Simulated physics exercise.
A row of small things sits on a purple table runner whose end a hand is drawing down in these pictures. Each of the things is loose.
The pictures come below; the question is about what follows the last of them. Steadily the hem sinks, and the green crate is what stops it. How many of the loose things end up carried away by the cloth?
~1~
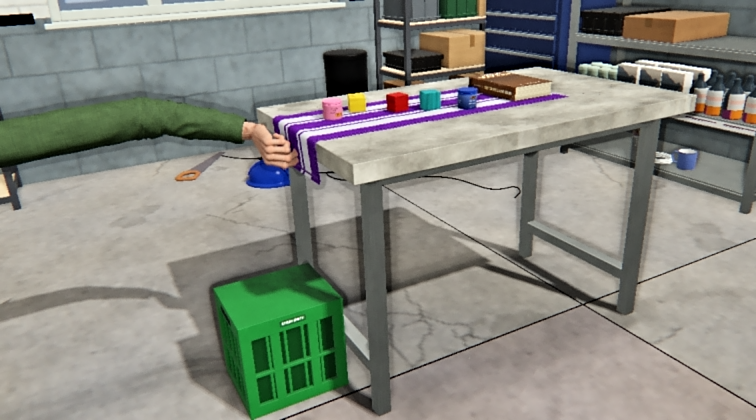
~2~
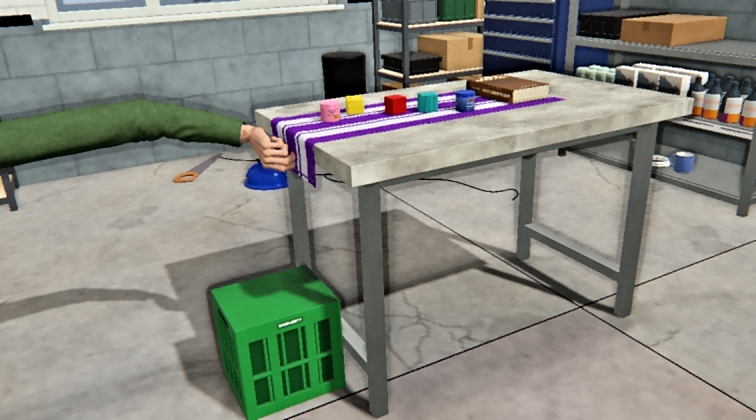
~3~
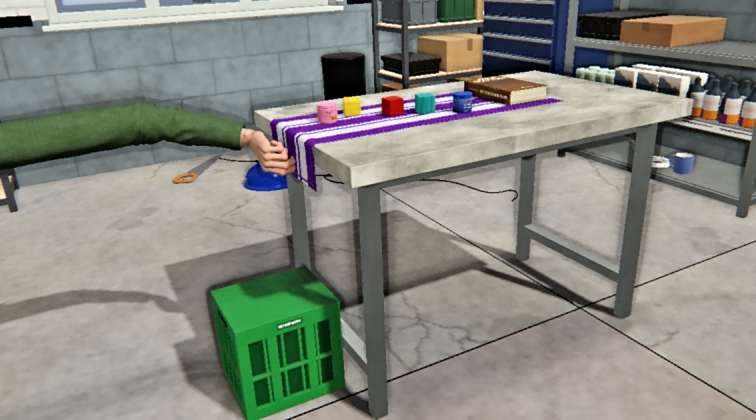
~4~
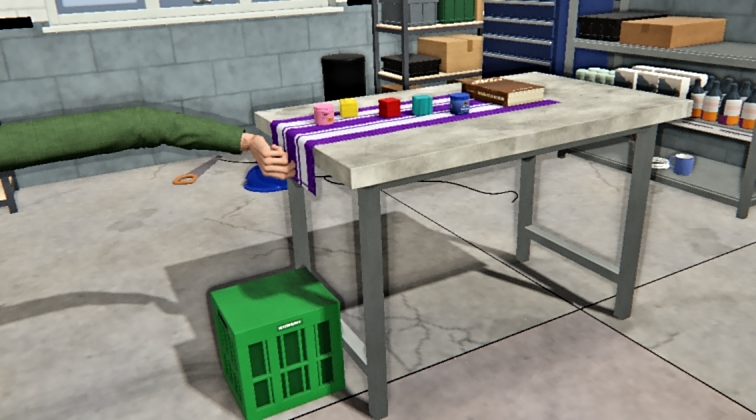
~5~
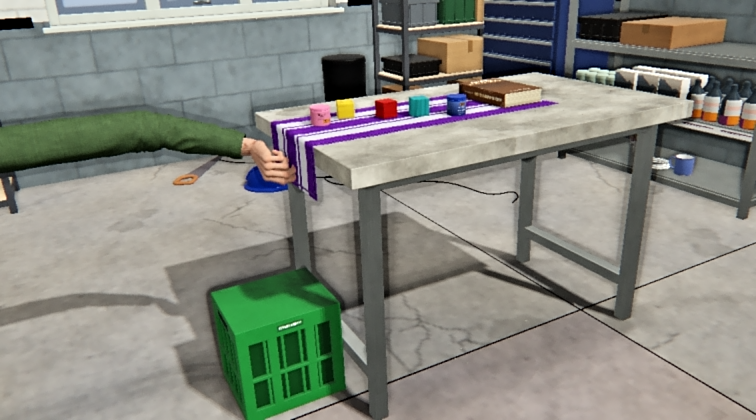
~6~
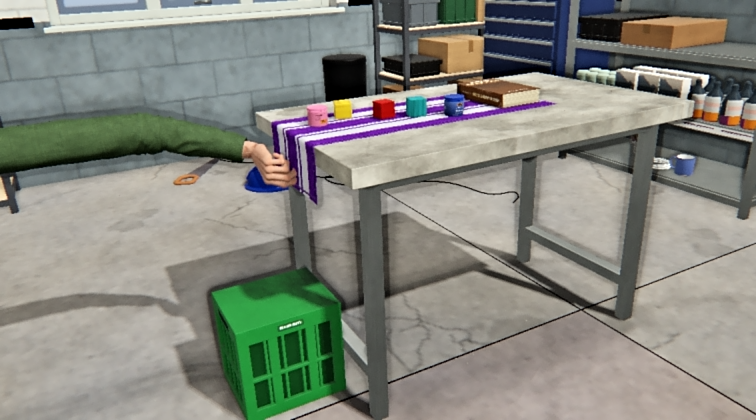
The count that falls away is going to be three.
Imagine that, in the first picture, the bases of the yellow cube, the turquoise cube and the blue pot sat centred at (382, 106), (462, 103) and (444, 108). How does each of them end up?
Result - yellow cube lost; turquoise cube retained; blue pot retained.
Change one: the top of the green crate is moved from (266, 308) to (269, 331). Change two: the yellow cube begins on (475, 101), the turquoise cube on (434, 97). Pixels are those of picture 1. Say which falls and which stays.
Observed: Yellow cube remains seated; turquoise cube remains seated.
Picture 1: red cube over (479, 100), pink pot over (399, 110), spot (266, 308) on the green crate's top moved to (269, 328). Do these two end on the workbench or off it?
The red cube stays aboard, and the pink pot does not stay aboard.
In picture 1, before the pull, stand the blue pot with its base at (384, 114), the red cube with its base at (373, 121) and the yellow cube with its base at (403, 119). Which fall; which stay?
Blue pot gone, red cube gone, yellow cube gone.
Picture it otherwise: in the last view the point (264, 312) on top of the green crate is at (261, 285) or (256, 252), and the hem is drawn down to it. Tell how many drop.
The tally is 2 and 1.
Early on, hem near (299, 250); pink pot gone.
Midway, hem on the crate; pink pot, yellow cube and red cube gone.
Finally, hem on the crate; pink pot, yellow cube and red cube gone. The workbench loses three.
